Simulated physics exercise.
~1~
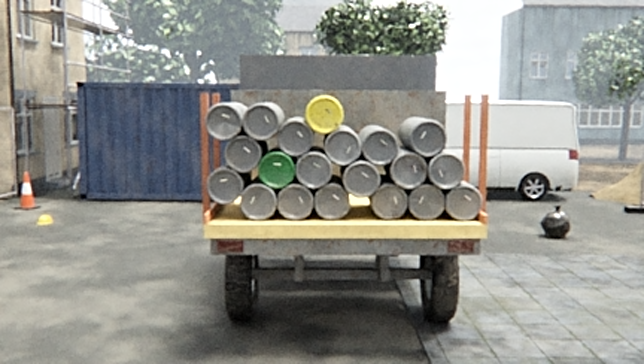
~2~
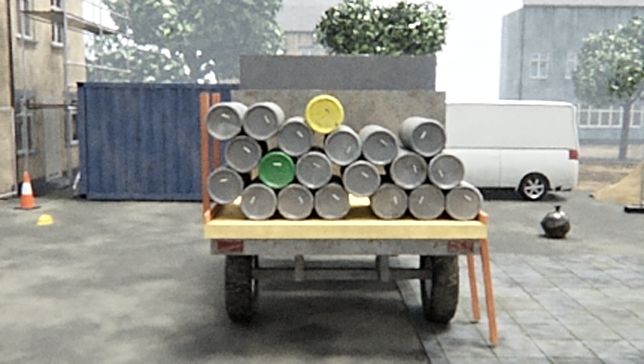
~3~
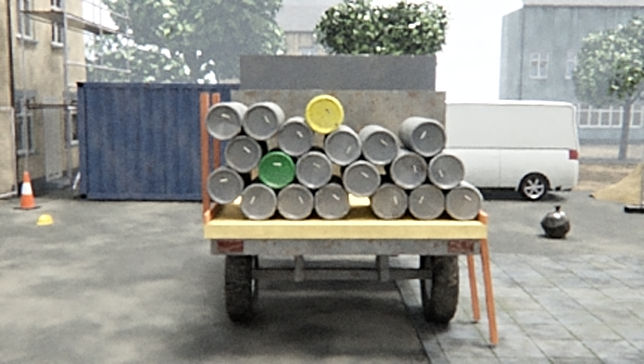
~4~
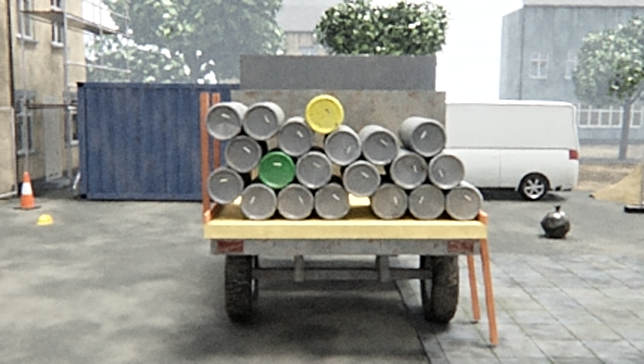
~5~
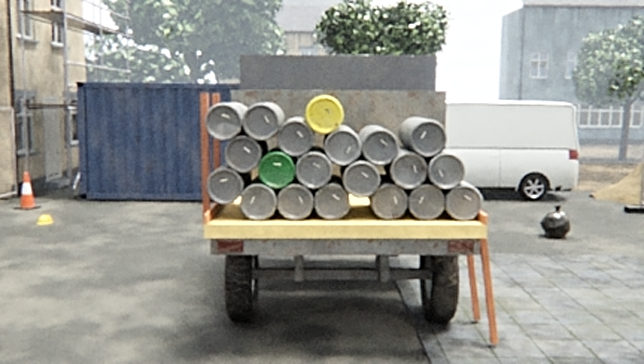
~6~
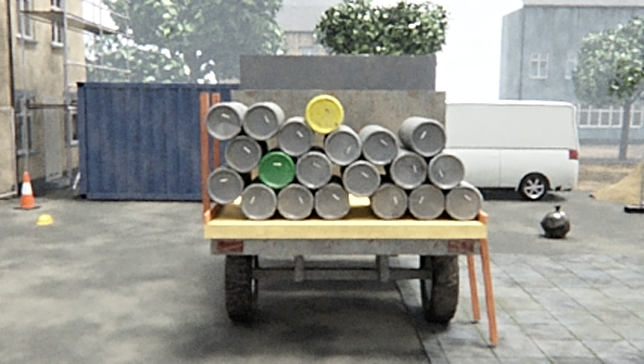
The orange posts on the right side of a parked flatbed lorry start upright, holding one end of a stacked load of gas cylinders. They swing outward and down in one quick move, ending up hanging below the edge of the yellow deck. The posts on the left stay standing. With the right side open, the grey cylinders keep their places, and so do the green one on the left and the yellow one on top. Nothing rolls off, and the clip ends with the whole stack still resting on the deck.
